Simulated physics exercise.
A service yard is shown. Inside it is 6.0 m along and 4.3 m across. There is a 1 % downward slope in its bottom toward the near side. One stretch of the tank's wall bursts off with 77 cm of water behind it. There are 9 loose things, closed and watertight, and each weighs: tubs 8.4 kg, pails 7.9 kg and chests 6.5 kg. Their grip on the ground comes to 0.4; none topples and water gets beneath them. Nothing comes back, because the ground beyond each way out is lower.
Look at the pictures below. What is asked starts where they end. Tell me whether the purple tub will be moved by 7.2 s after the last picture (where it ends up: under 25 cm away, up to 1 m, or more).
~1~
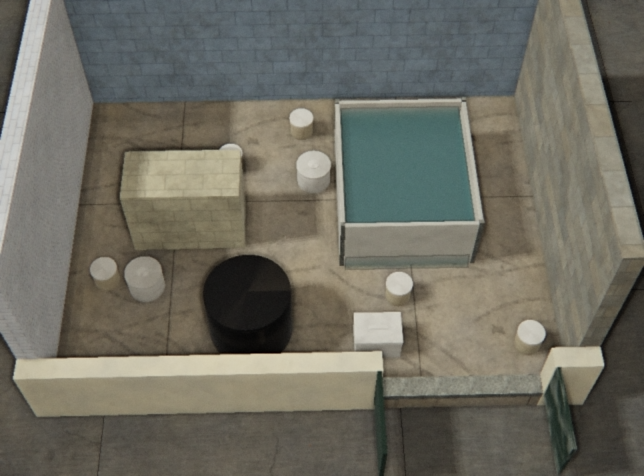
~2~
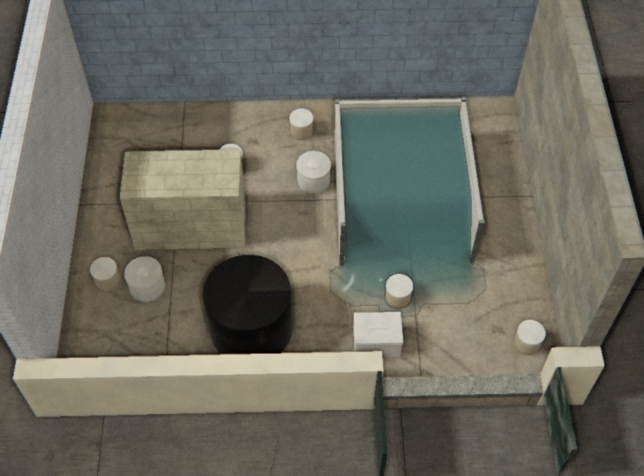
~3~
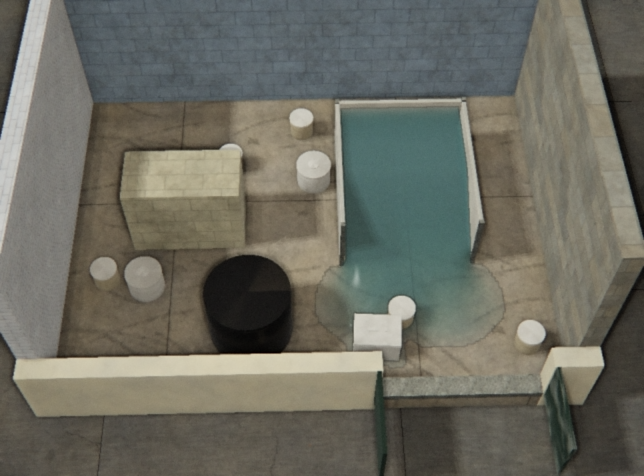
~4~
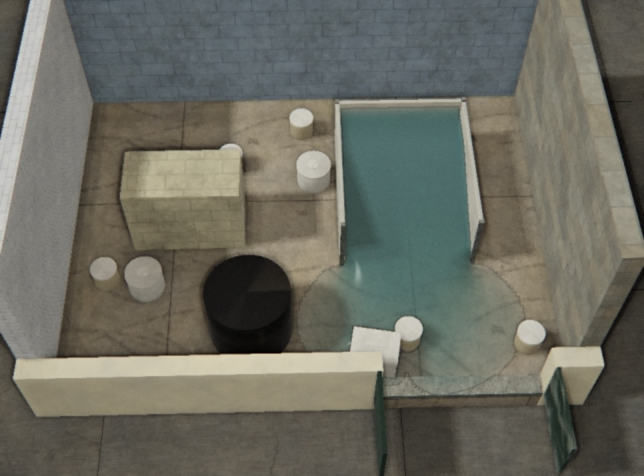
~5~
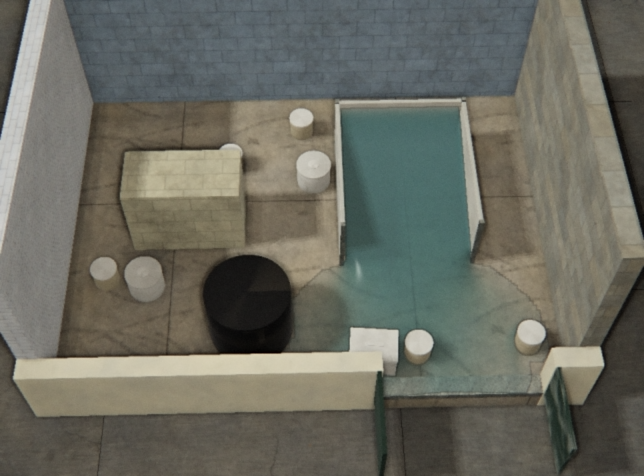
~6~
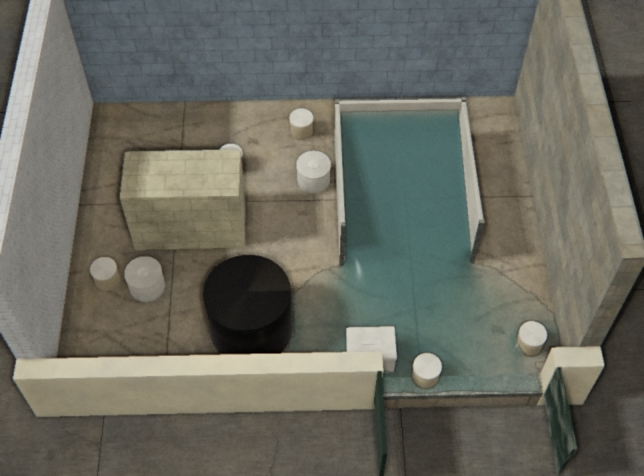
It scarcely budges.
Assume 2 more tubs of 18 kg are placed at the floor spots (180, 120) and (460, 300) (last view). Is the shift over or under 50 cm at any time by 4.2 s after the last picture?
Well, the first one is lower and the other higher.
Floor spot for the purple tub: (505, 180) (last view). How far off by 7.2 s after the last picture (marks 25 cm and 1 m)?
It holds its place.
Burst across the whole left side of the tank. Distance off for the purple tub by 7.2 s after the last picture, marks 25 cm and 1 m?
Well, the purple tub is flushed away.
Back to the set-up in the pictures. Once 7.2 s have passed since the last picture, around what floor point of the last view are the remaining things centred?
Mean position approx. (214, 195).
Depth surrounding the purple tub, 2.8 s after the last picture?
Depth approx. 2 cm.
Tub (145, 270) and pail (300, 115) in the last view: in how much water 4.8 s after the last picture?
First roughly 4 cm, second roughly 3 cm.
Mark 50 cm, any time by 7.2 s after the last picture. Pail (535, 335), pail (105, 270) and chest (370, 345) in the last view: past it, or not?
In sequence - crossed the line; stayed below the line; crossed the line.
Then, 0.9 s after the last picture the purple tub is near (149, 167), 0.0 m from its start, aground; 1 of 9 are out; 2 afloat.
Then, 2.8 s after the last picture the purple tub is near (149, 167), 0.0 m from its start, aground; 3 of 9 are out; 0 afloat.
Then, 4.8 s after the last picture the purple tub is near (149, 167), 0.0 m from its start, aground; 3 of 9 are out; 0 afloat.
Then, 7.2 s after the last picture the purple tub is near (149, 167), 0.0 m from its start, aground; 3 of 9 are out; 0 afloat.
